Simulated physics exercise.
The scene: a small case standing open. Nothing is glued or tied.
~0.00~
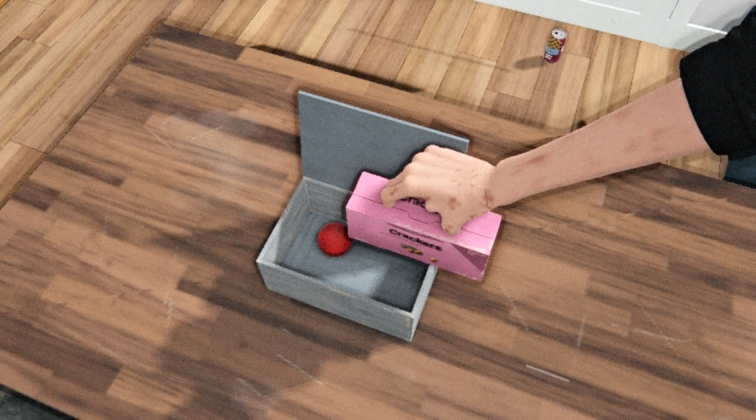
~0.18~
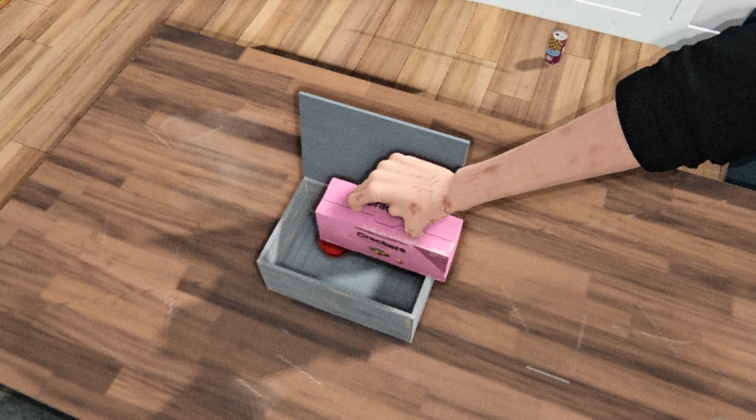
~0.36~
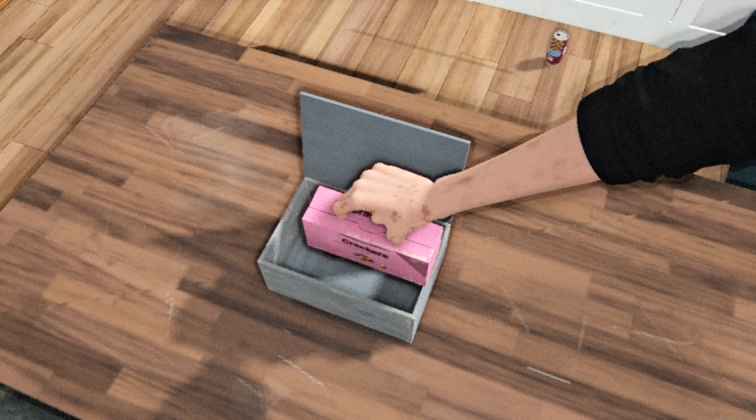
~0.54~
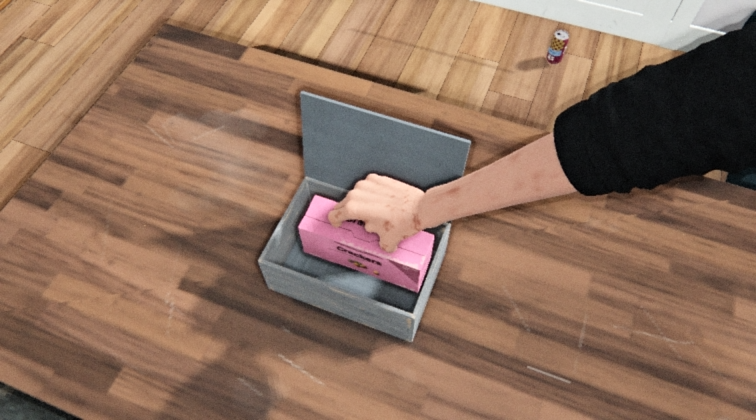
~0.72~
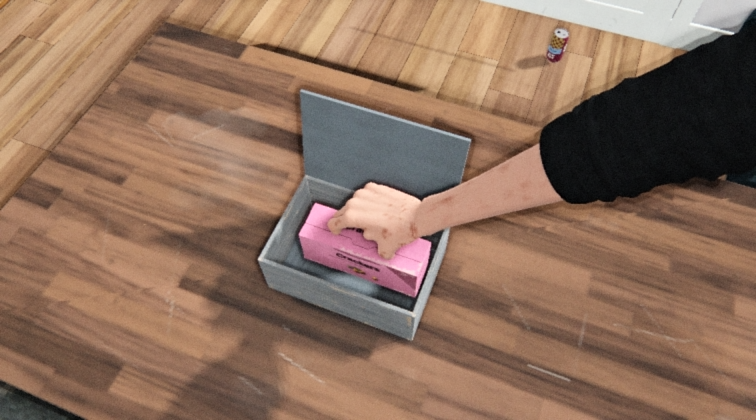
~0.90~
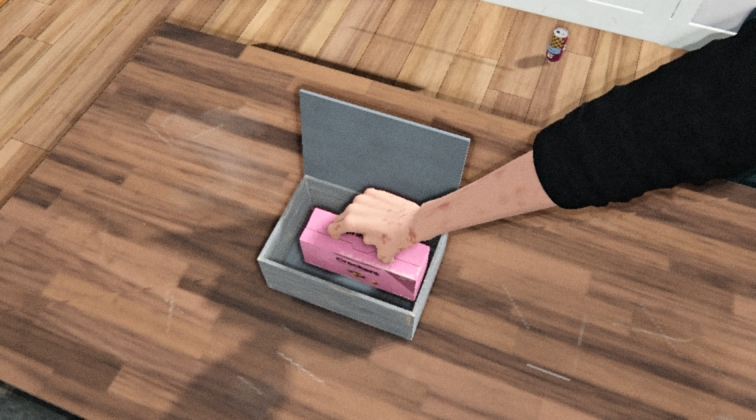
The clip shows an open gray case holding a red ball on a wooden surface as a hand moves a pink carton left over it, hiding the ball from view, then lowers the carton down inside the case.
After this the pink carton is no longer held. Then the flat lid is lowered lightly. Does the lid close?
Outcome: The lid shuts flat.
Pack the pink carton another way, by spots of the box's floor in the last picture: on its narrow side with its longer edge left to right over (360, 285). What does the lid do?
Then it shuts flat.
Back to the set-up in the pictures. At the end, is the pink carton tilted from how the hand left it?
It tips.
By 1.90 s, lid starting down; pink carton on its side near (342, 278); red ball moved about its own width.
By 2.60 s, lid 46° above the rim; pink carton on its side near (342, 278); red ball moved about its own width.
When it is over (3.5 s), lid shut; lying over in the box, pink carton; moved from the start, red ball. End places, in pixels of the last picture, pink carton near (342, 278).
